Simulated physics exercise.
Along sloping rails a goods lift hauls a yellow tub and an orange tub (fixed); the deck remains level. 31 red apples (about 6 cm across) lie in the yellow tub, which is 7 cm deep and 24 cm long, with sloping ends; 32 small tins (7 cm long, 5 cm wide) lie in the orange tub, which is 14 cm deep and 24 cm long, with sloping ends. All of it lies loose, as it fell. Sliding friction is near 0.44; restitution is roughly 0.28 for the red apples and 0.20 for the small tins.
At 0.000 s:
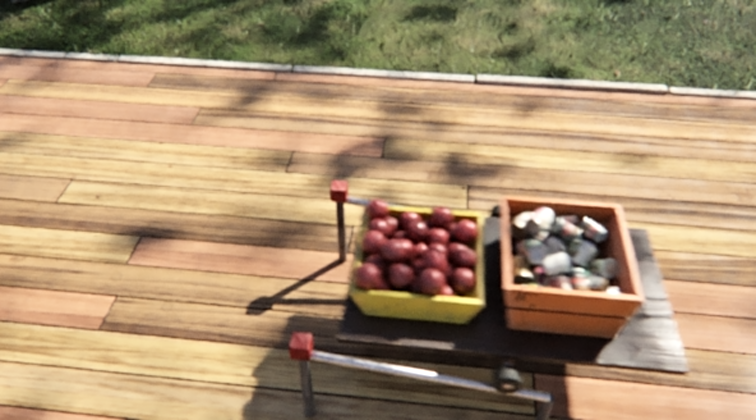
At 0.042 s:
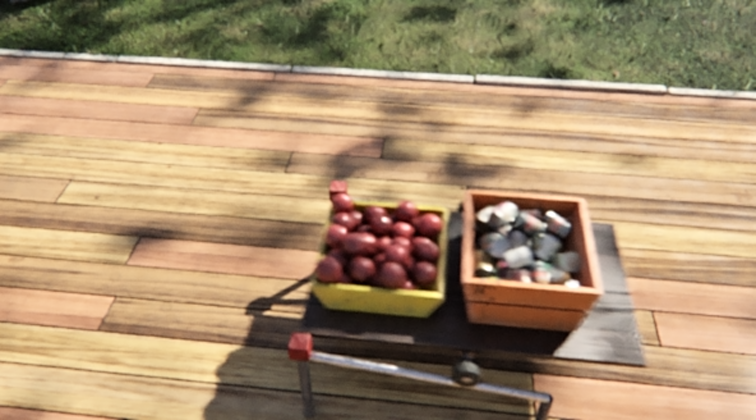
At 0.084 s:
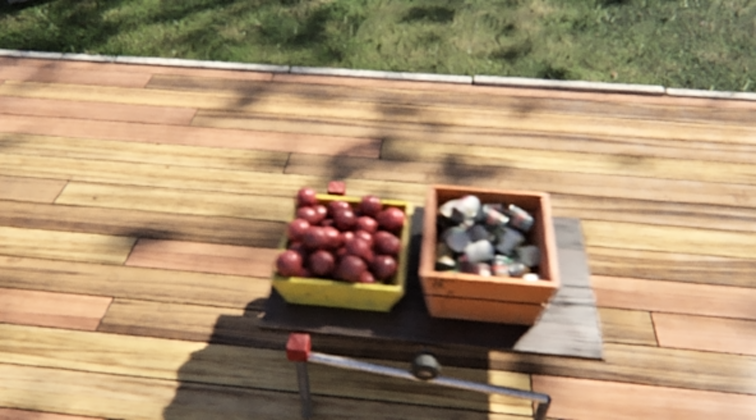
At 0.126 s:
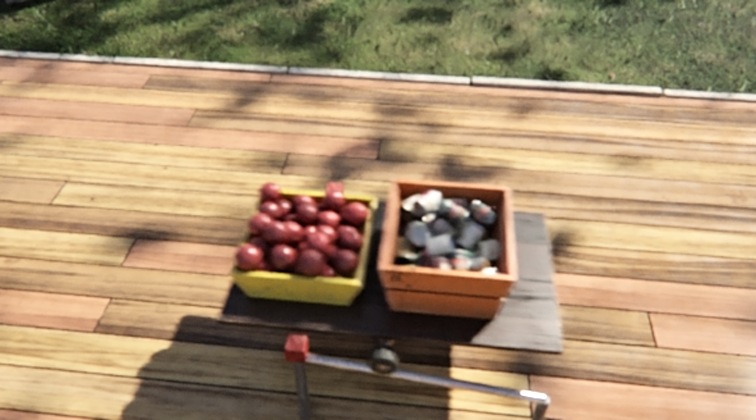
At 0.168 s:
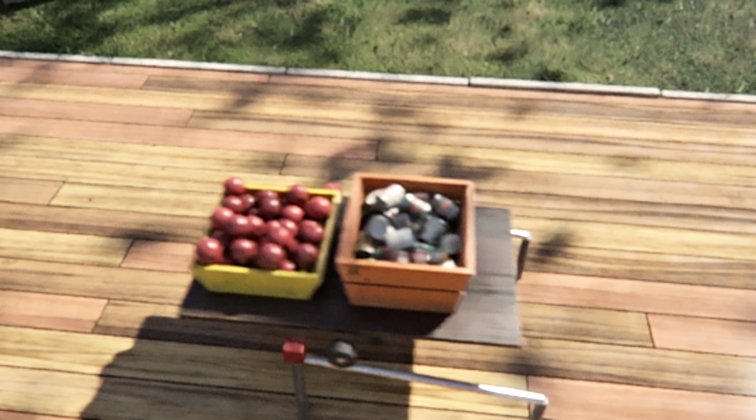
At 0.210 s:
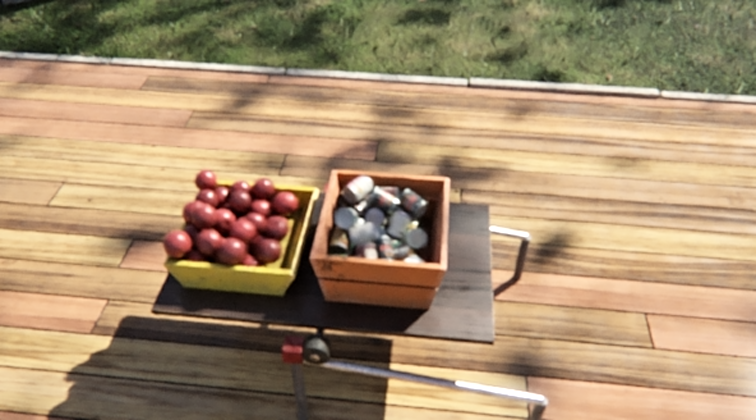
A dark platform carries a yellow tub of red apples and an orange tub of tins left.
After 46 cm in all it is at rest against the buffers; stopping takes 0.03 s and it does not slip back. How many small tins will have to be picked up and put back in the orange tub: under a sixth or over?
Less than a sixth of the small tins leave the orange tub.
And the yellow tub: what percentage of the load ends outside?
Lost: Yellow tub 40 per cent.
After 0.30 s, the yellow tub is down by 7 of 31 and the orange tub is down by 1 of 32.
After 0.46 s, the yellow tub is down by 12 of 31 and the orange tub is down by 1 of 32.
After 0.68 s, the yellow tub is down by 12 of 31 and the orange tub is down by 1 of 32.
Final count (at 1.23 s), the yellow tub is down by 12 of 31 and the orange tub is down by 1 of 32. Asked share, 1 of 32, 3 per cent.
